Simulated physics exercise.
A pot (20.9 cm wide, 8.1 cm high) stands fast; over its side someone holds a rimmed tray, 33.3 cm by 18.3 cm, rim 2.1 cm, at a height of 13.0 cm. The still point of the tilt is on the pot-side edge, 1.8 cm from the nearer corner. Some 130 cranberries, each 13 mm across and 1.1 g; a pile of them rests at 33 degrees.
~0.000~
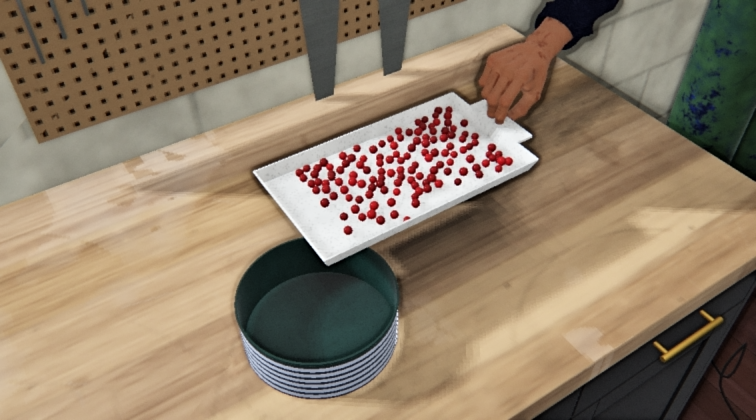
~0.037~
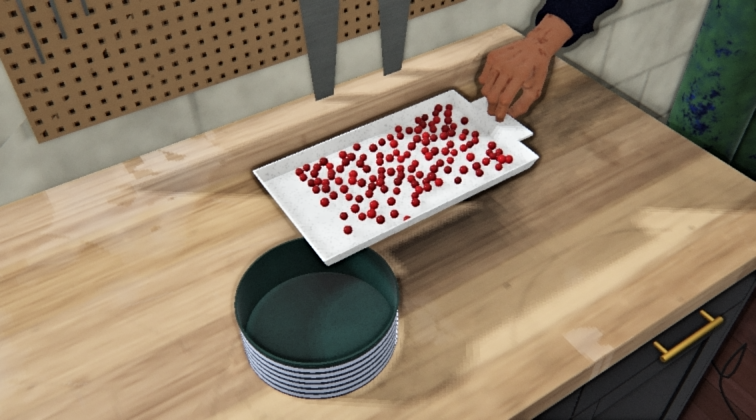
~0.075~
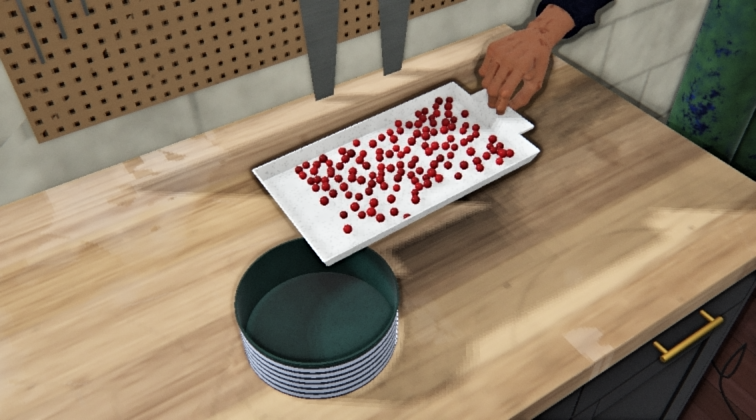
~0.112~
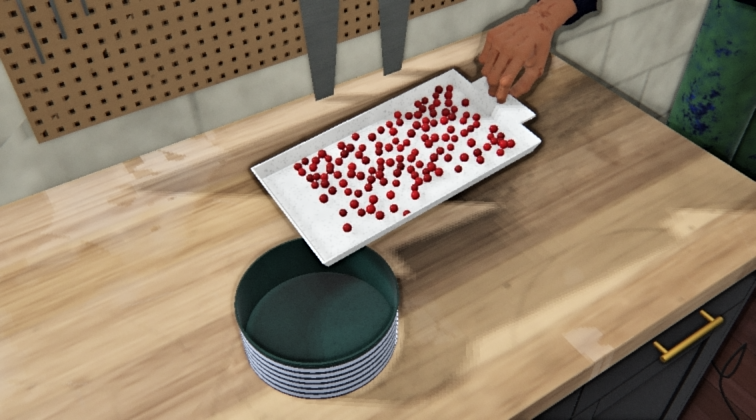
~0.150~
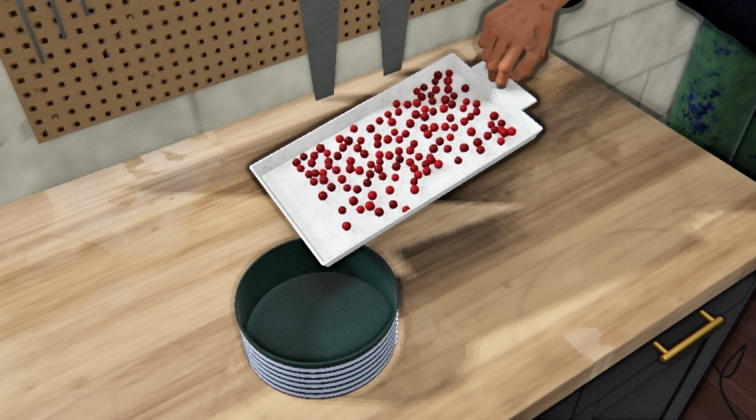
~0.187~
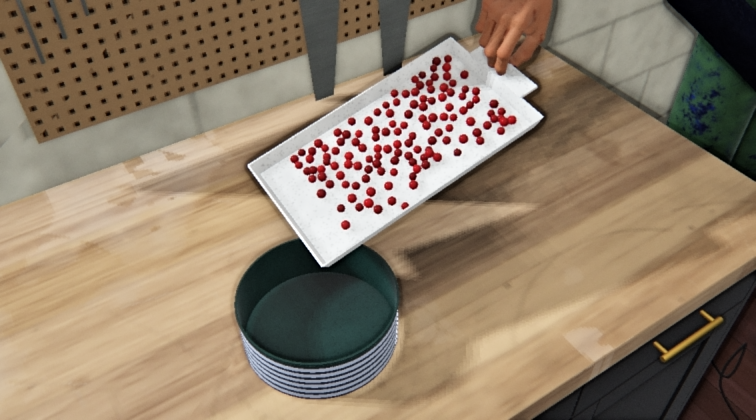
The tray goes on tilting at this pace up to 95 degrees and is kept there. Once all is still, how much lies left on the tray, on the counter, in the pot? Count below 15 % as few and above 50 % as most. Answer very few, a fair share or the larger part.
Left on the tray: Very few; on the counter: Very few; in the pot: The larger part.
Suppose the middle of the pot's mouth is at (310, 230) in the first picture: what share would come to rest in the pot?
About 0 per cent.
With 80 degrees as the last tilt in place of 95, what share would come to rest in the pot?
It would be near 95 per cent.
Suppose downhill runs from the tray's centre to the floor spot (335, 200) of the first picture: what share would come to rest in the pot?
About 35 per cent.
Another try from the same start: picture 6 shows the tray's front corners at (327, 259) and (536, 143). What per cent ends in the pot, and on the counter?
Pot 75, counter 25.
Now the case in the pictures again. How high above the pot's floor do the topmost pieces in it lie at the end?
Roughly 3.5 cm.
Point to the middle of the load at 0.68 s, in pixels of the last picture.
At about (299, 266).
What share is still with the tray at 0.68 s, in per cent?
Some 70 per cent of the load.
Then, at 0.48 s, tilt 55 degrees; the tray holds 100 %, the pot 0 %.
Then, at 0.68 s, tilt 81 degrees; the tray holds 70 %, the pot 10 %.
After 0.99 s, tilt 95 degrees; the tray holds 0 %, the pot 95 %.
By 1.6 s all is still; tray 0 %, counter 5 %, pot 95 %.
